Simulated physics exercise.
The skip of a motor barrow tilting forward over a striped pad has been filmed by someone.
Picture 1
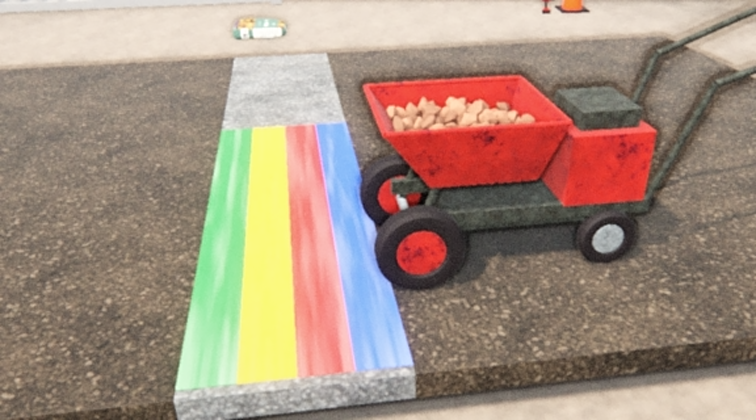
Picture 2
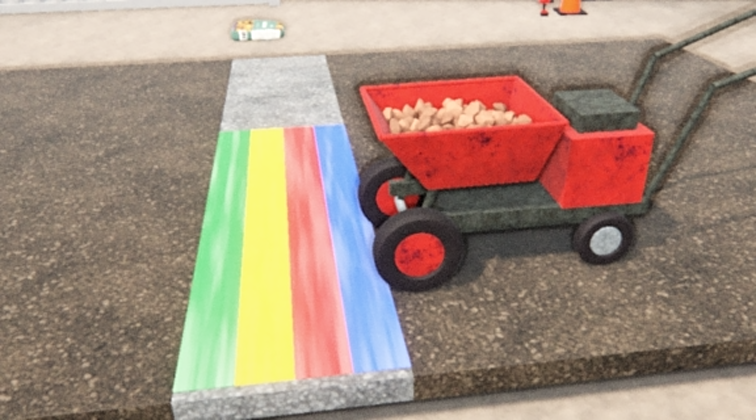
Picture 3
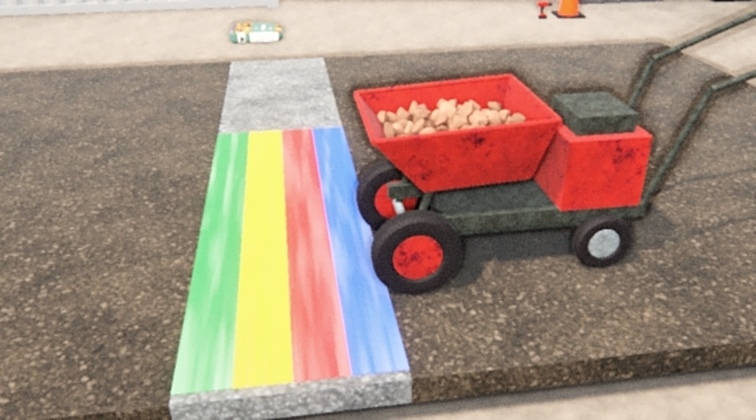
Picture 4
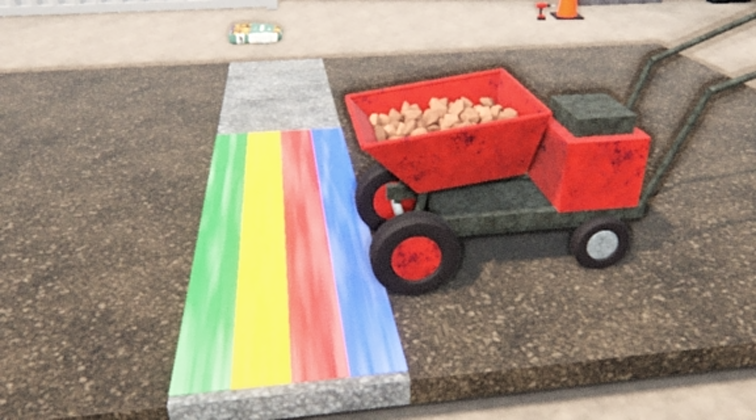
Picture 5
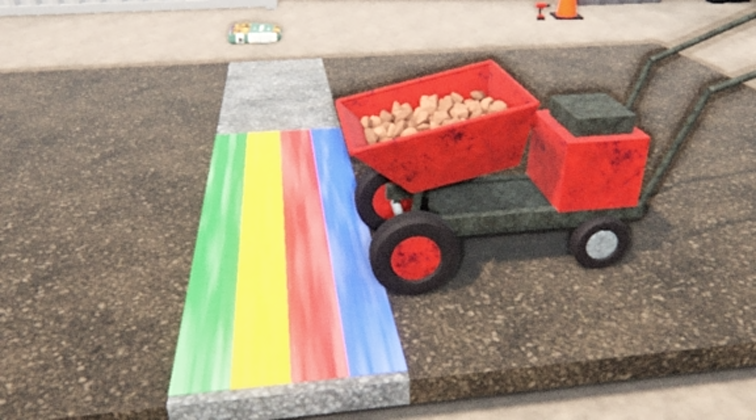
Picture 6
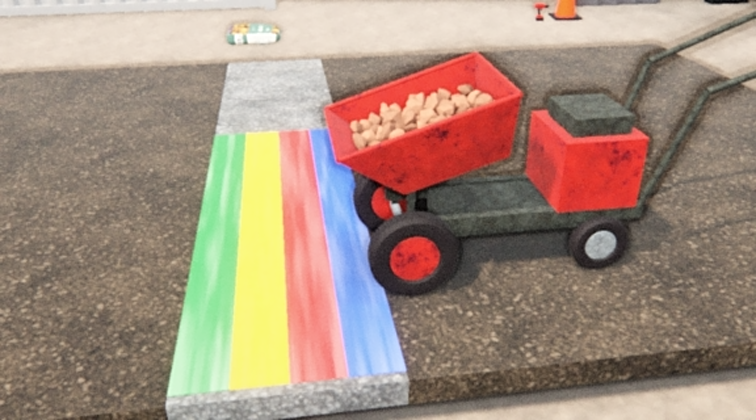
In the video, a red motor barrow loaded with lumps of rubble stands at the right edge of a pad striped green, yellow, red and blue. Its skip starts level, then gradually tilts forward to the left, toward the stripes.
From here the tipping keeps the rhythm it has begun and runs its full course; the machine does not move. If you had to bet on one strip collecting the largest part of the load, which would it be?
I would bet on the yellow strip.
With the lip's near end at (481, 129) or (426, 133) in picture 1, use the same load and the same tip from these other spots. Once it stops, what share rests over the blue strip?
Roughly 30 per cent, then roughly 0 per cent.
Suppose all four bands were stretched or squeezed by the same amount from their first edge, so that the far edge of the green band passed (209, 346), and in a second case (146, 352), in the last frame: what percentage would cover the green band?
The first case gives around 40 %, the second around 30 %.
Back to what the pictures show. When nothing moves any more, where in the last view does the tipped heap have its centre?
Close to (240, 266) in the last picture.
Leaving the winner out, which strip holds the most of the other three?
Runner-up - the green strip.
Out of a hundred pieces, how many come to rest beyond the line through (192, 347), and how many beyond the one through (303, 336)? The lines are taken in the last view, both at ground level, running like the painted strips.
20 % and 90 %, in that order.
Soon, skip tipped steeply; all in the skip.
A while on, skip tipped right over; most in the skip; a small part over the yellow strip; a stray few over the green strip.
Towards the end, skip tipped right over; a small part in the skip; a stray few over the red strip; about half over the yellow strip; about a third over the green strip; a small part off the paint.
Finally, skip tipped right over; a small part in the skip; none over the blue strip; a small part over the red strip; about half over the yellow strip; about a third over the green strip; a small part off the paint.
